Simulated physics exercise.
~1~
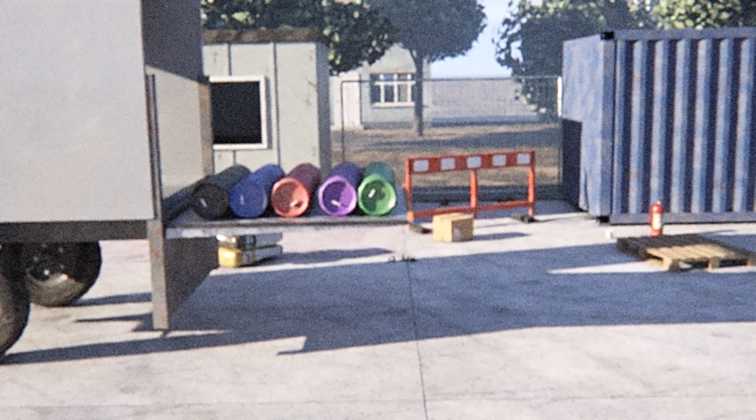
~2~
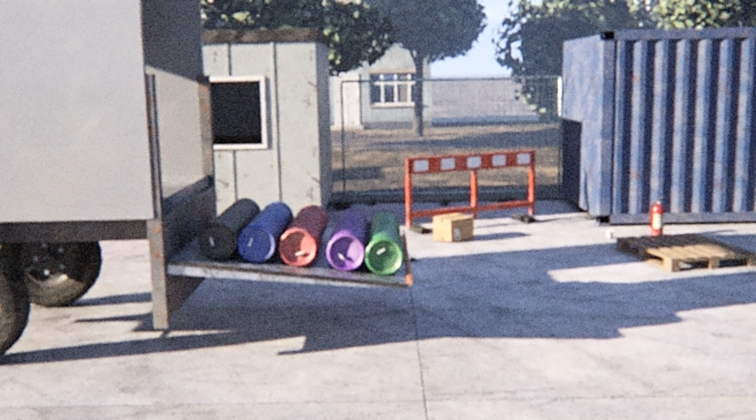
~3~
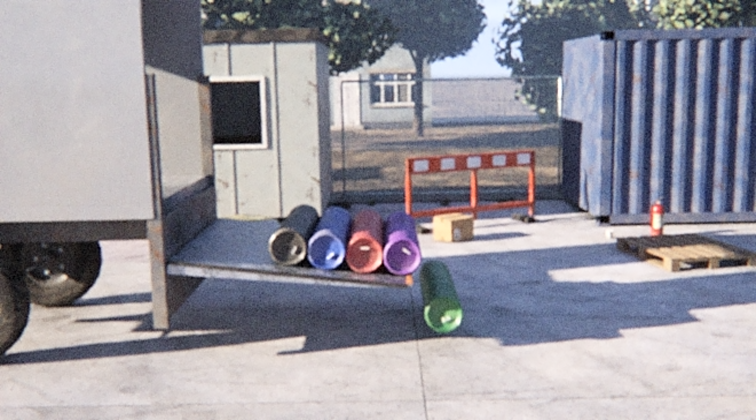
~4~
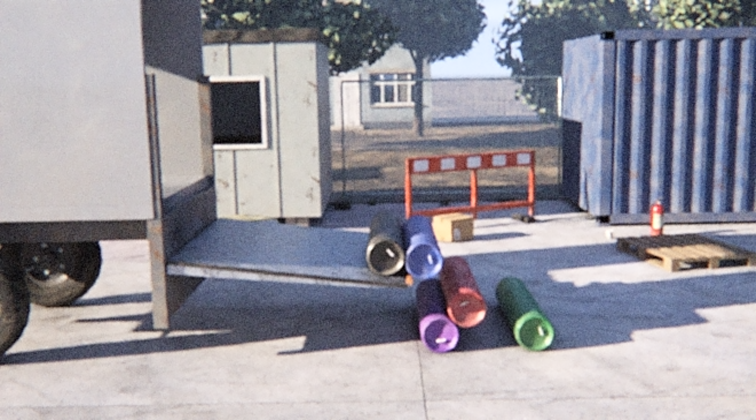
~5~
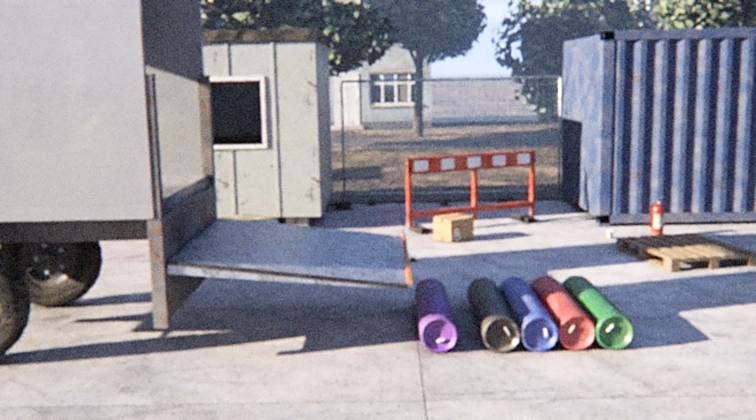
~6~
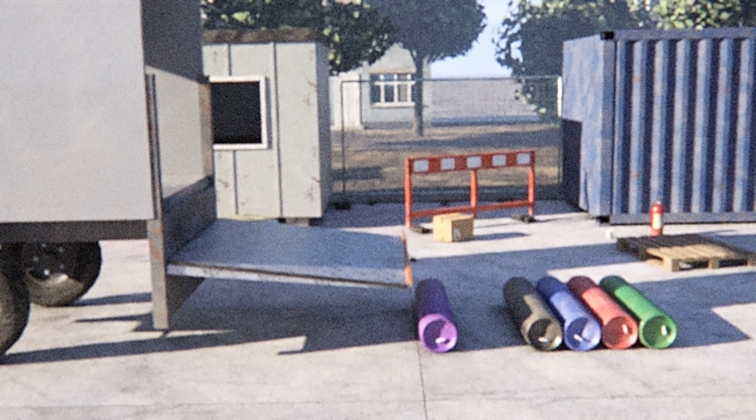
A lift platform at the back of a grey truck body, seen from the side in a paved yard, carries five cylinders in a row, black, blue, red, purple and green. Behind stand a small shed, an orange and white barrier with a cardboard box, and a blue container at right. The platform drops a little and tilts down toward its outer edge, and the cylinders roll right. Green falls off first, then purple and red, followed by blue and black. Purple stays on the ground beside the platform's edge, while black, blue, red and green end bunched together farther right, leaving the platform empty.
